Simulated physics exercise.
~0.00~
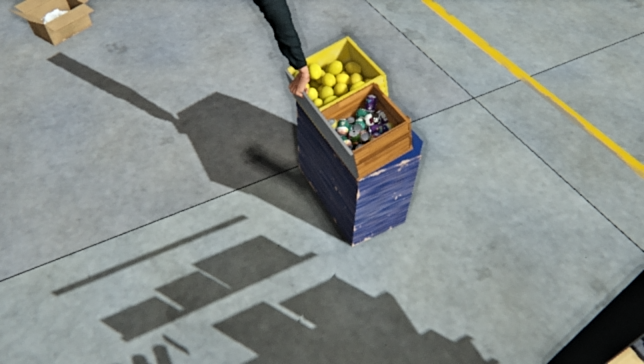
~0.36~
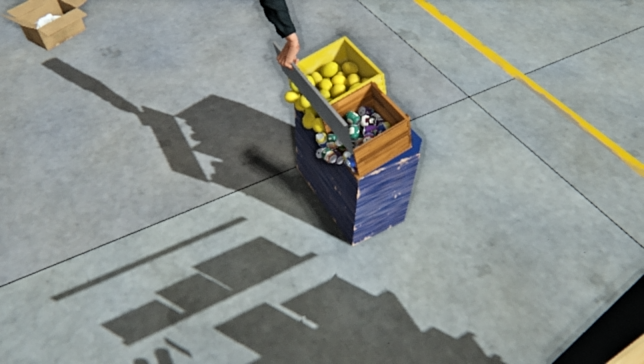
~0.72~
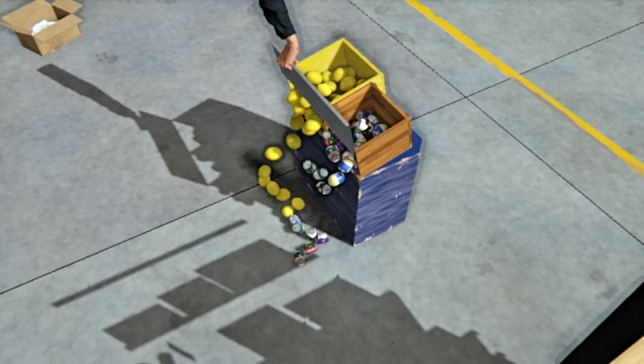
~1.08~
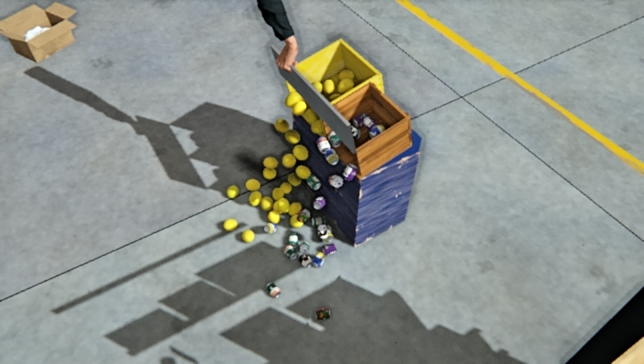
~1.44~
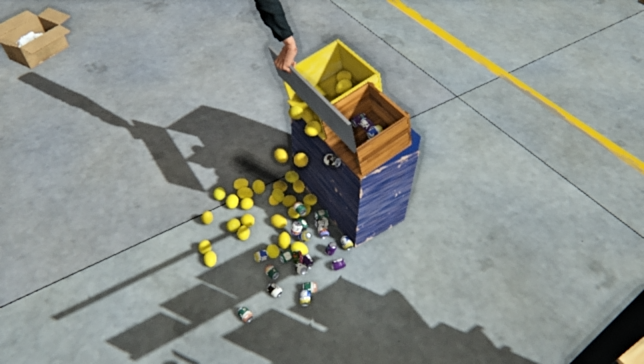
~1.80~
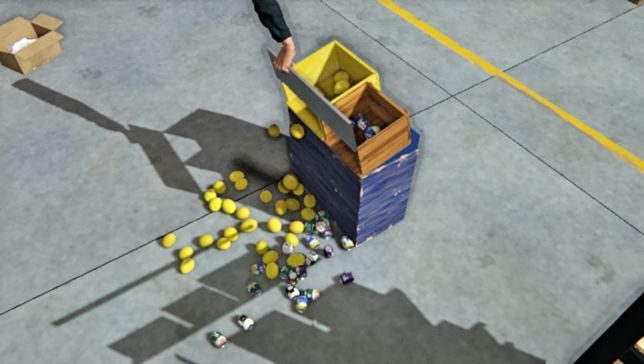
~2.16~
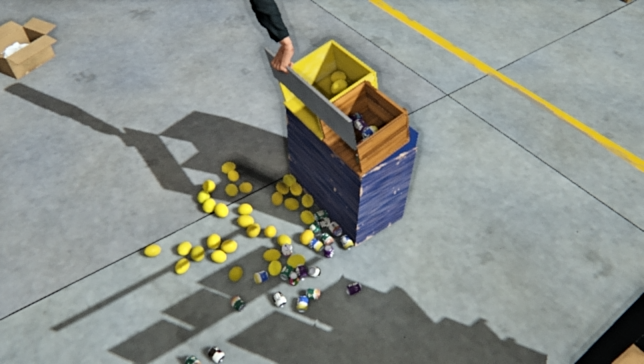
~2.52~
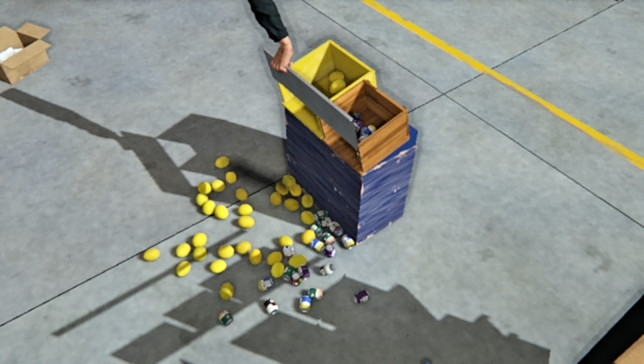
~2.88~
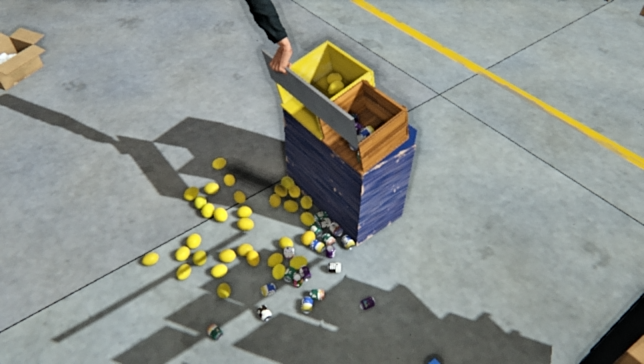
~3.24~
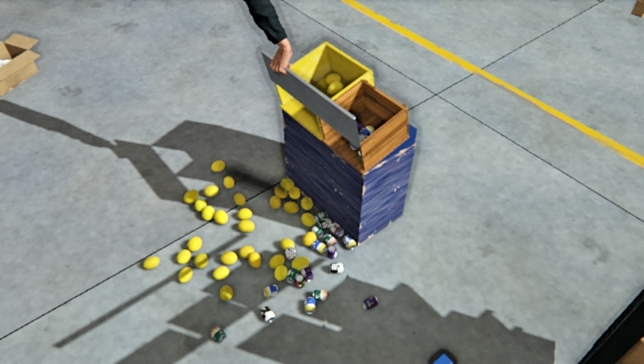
A hand raised the grey gate in front of a yellow bin of lemons and a wooden bin of small cans, and both loads poured out, tumbled down the blue stand and scattered across the concrete floor, leaving a few pieces in the bins.
